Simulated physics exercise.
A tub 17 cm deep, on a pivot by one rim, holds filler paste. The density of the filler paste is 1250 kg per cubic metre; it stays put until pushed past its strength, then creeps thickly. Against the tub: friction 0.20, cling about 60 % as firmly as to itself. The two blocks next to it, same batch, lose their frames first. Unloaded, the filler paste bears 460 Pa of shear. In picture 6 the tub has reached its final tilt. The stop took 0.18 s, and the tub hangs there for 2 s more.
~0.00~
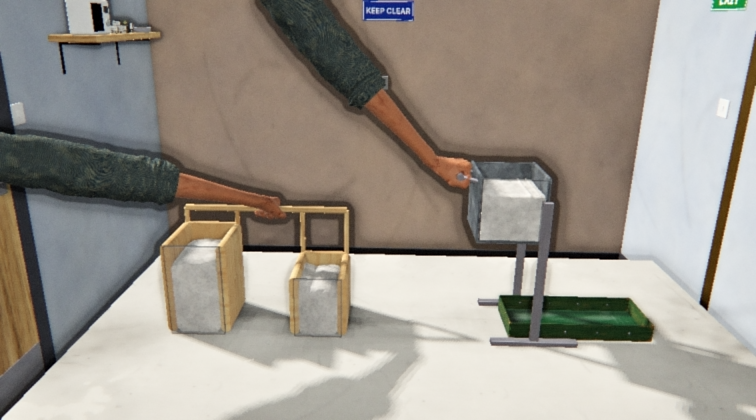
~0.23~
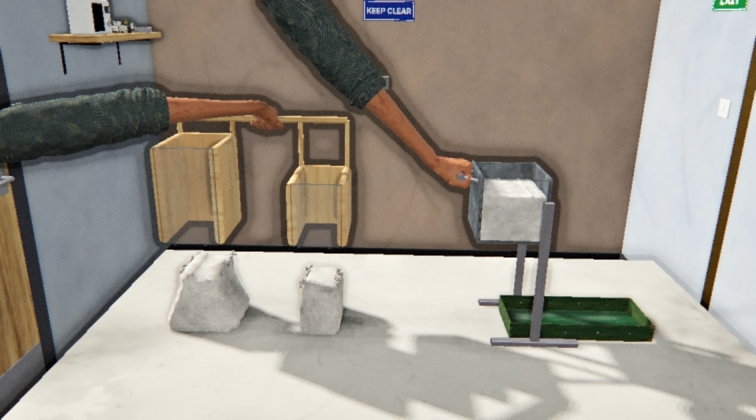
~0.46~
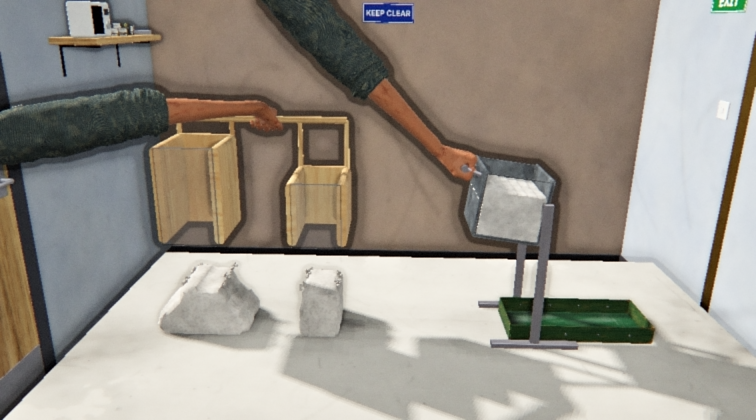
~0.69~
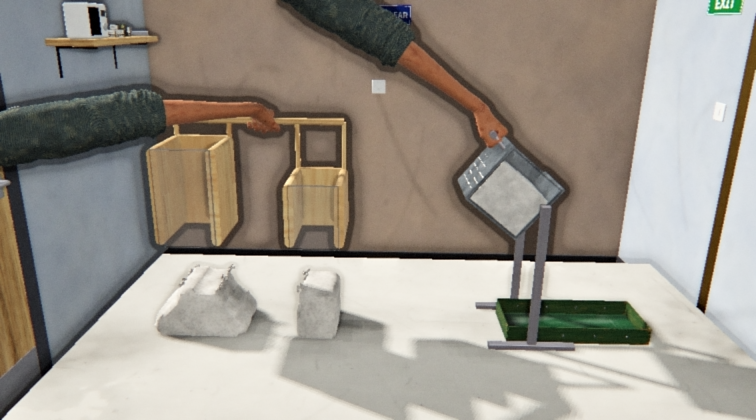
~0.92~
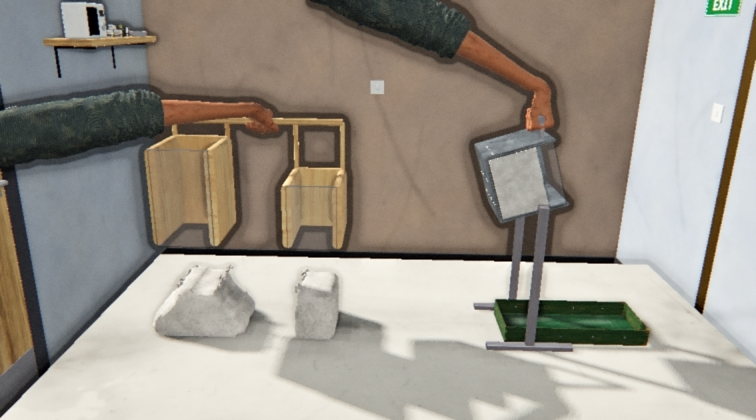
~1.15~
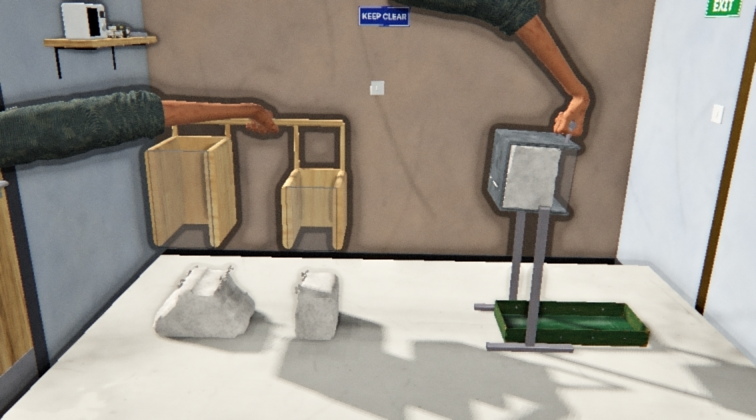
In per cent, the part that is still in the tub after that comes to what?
Close to 71 per cent.
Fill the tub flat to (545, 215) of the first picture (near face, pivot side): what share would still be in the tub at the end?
In that case some 100 per cent.
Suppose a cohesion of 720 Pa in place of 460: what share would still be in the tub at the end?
In that case some 100 per cent.
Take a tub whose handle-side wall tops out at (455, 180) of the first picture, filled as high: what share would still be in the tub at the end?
In that case some 40 per cent.
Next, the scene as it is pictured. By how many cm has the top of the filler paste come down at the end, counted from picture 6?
Roughly 8 cm.
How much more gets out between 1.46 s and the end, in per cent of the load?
Near 25 %.
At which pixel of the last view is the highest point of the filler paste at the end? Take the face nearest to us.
At about (556, 177).
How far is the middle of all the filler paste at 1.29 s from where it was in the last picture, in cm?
Some 2 cm.
By 1.29 s, the tub is at 93 degrees and holds 100 %.
By 1.46 s, the tub is at 93 degrees and holds 96 %.
By 1.63 s, the tub is at 93 degrees and holds 82 %.
By 1.80 s, the tub is at 93 degrees and holds 73 %.
By 3.15 s, at the end, the tub is at 93 degrees and holds 71 %.
